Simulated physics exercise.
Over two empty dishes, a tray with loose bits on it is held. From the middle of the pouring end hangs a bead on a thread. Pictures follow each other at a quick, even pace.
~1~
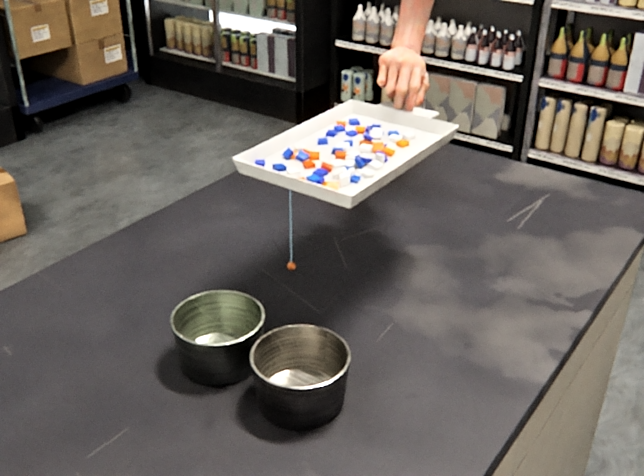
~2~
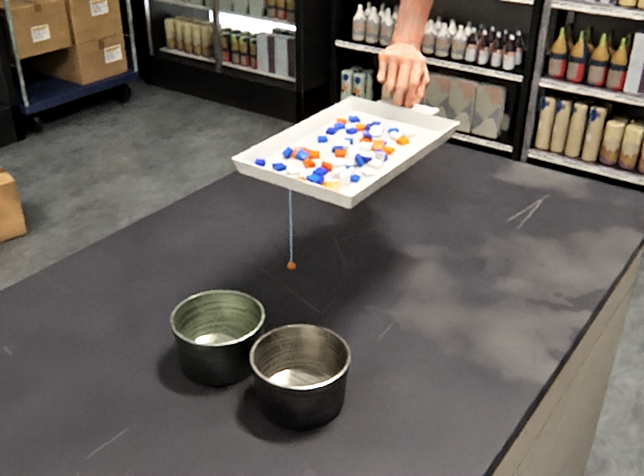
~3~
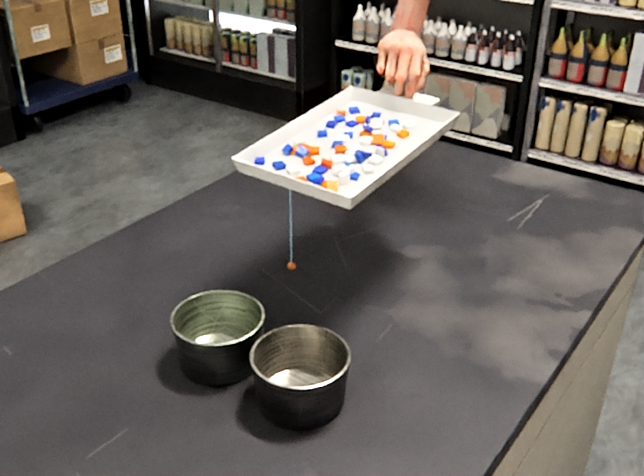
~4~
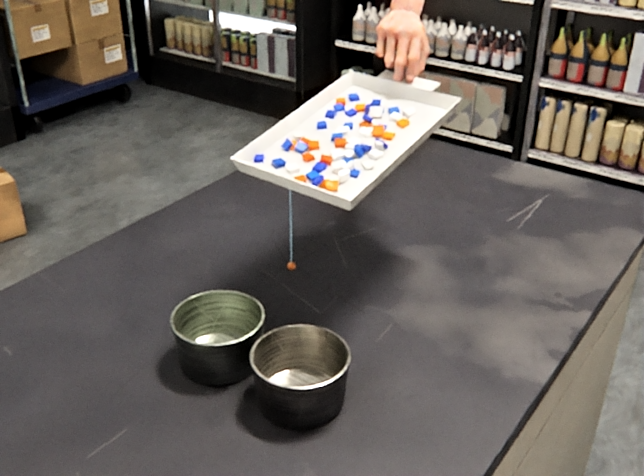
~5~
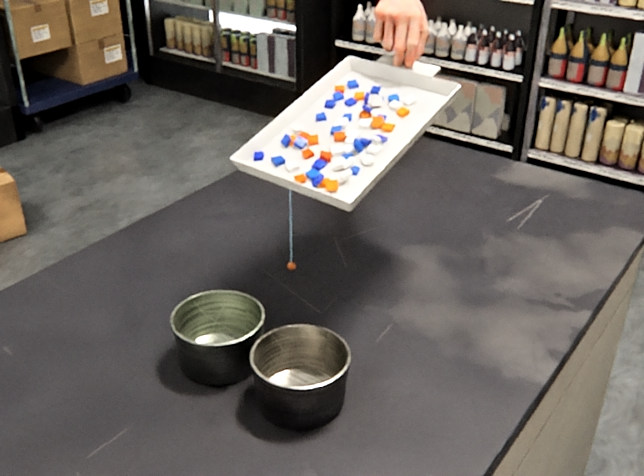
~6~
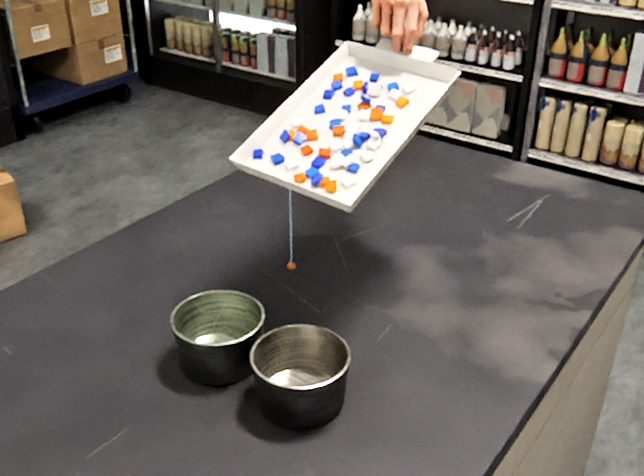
A white tray of blue, orange and white mosaic tiles, gripped by a hand at its far end, starts nearly level above two empty dark dishes on a black table. The hand gradually raises that end, steepening the tray's slope toward its near edge, while the bead hanging on its thread barely moves.
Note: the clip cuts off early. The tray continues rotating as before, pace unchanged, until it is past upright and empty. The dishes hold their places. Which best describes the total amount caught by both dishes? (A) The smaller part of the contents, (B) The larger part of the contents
A, the smaller part of the contents.
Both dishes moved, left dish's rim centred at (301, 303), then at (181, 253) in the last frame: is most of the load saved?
First try: A majority; second try: A minority.
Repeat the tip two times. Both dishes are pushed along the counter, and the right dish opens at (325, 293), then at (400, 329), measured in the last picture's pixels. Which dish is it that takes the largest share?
In the first try it's the rightmost dish, and in the second it's the leftmost dish.
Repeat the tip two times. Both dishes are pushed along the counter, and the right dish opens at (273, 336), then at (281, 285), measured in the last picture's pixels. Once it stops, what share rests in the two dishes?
In order, 10 % and 40 %.
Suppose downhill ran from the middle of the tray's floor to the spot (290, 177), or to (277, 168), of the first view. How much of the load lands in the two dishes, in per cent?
10 and 0 per cent, in that order.
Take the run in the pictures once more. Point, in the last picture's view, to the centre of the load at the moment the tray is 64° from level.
Check around (314, 169) in the last picture.
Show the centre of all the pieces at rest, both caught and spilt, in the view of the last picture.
Last view, centre at rest - approx. (296, 346).
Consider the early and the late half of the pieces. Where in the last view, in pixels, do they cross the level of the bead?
The opening half passes (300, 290), the closing half (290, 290).
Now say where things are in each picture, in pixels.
The first picture shows corners of the pouring end at (239, 158) and (350, 193), level; middle of the load at (341, 155), mosaic tiles; left dish at (188, 357); right dish at (270, 399); bead on its thread at (291, 266).
The second picture shows corners of the pouring end at (239, 158) and (350, 193), level; middle of the load at (341, 154).
The third picture shows corners of the pouring end at (238, 157) and (350, 194), tipped barely, lowest at the right corner; middle of the load at (341, 149).
The fourth picture shows corners of the pouring end at (237, 157) and (349, 196), tipped a little, lowest at the right corner; middle of the load at (341, 143).
The fifth picture shows corners of the pouring end at (236, 157) and (349, 198), tipped clearly, lowest at the right corner; middle of the load at (340, 137).
The sixth picture shows corners of the pouring end at (235, 157) and (348, 200), tipped clearly, lowest at the right corner; middle of the load at (339, 131); left dish at (188, 357); right dish at (270, 399).
Soon after the last picture, tray tipped steeply; all on the tray.
A little later, tray tipped past a quarter turn; most on the tray; a small part in the left dish; a small part outside both; a small part in the air.
Later still, tray tipped past a quarter turn; a small part in the left dish; most outside both.
At rest, tray tipped past a quarter turn; none in the right dish; a small part in the left dish; most outside both.
